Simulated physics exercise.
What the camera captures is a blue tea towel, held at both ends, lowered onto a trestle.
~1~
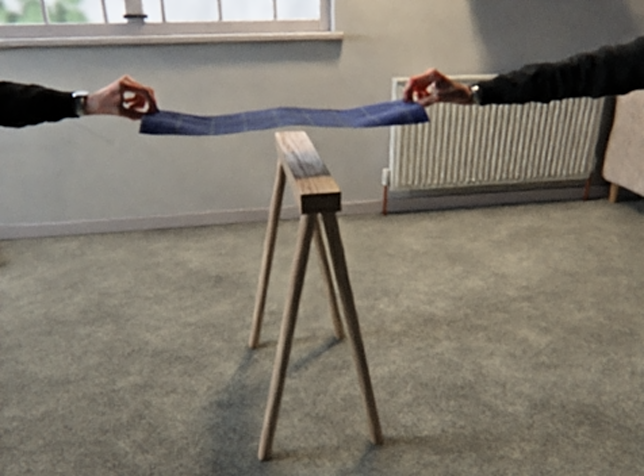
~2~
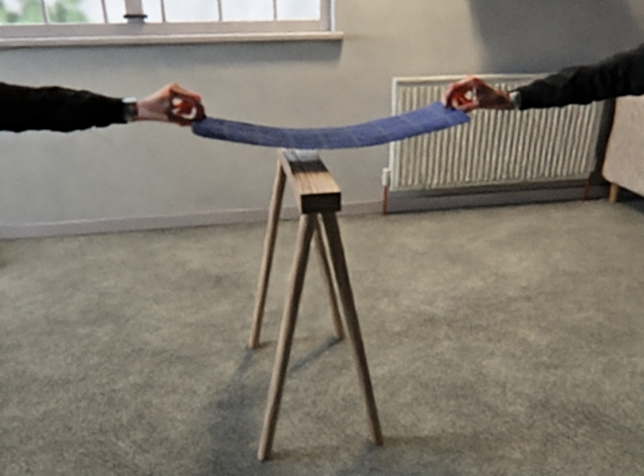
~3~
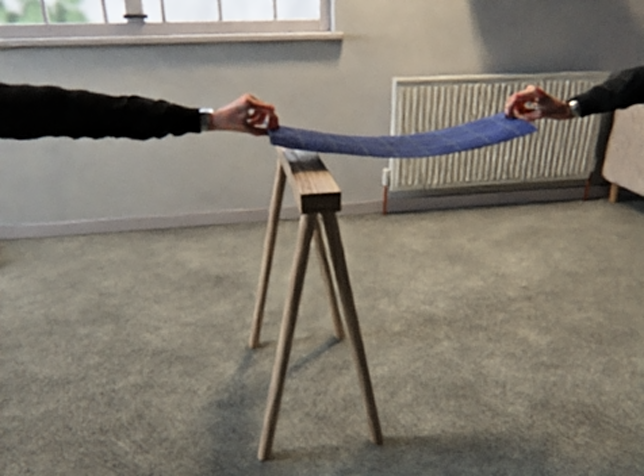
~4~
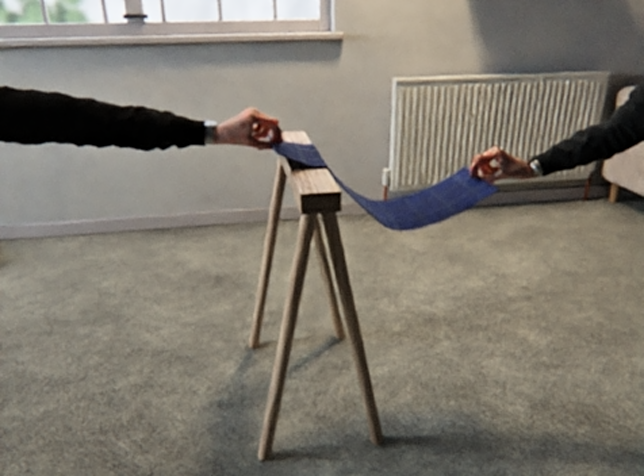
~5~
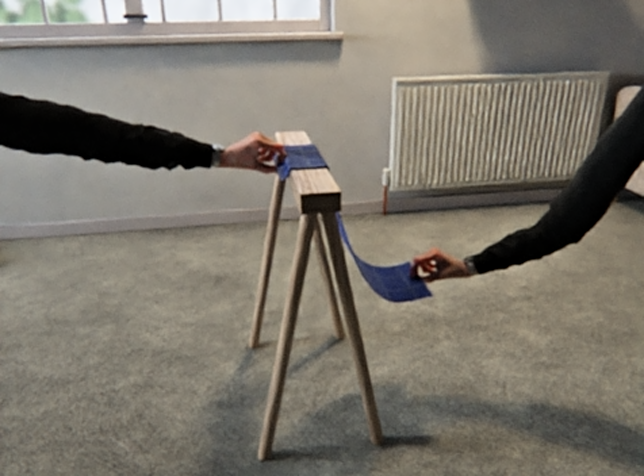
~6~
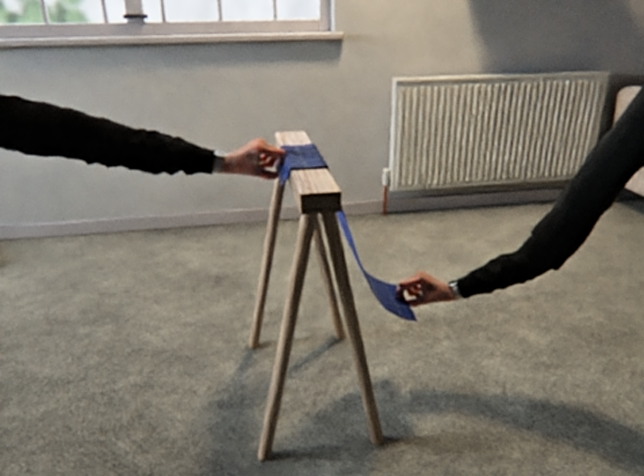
In a carpeted room with a radiator and window, two hands hold a blue cloth stretched above a wooden trestle. They shift it rightward, then the right hand lowers its end well down while the left keeps the short end at the top, leaving most hanging on the right.
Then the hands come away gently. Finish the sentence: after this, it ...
After this, it comes off on the right.
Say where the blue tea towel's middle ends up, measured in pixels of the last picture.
Middle: (345, 383).
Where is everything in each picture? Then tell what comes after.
Left end (145, 134); right end (425, 123); top of the trestle (321, 198), in the first frame.
Left end (197, 135); right end (467, 122), in the second frame.
Left end (276, 146); right end (533, 132); top of the trestle (321, 198), in the third frame.
Left end (280, 155); right end (494, 192), in the fourth frame.
Left end (286, 178); right end (429, 297), in the fifth frame.
Left end (285, 182); right end (413, 321); far more of it on the right, in the sixth frame.
Then, 0.32 s after the last picture, tea towel clear of the top and falling near (346, 290).
Then, 0.56 s after the last picture, tea towel in a heap on the floor near (346, 382).
At rest, tea towel in a heap on the floor near (345, 383). The blue tea towel runs off to the right.
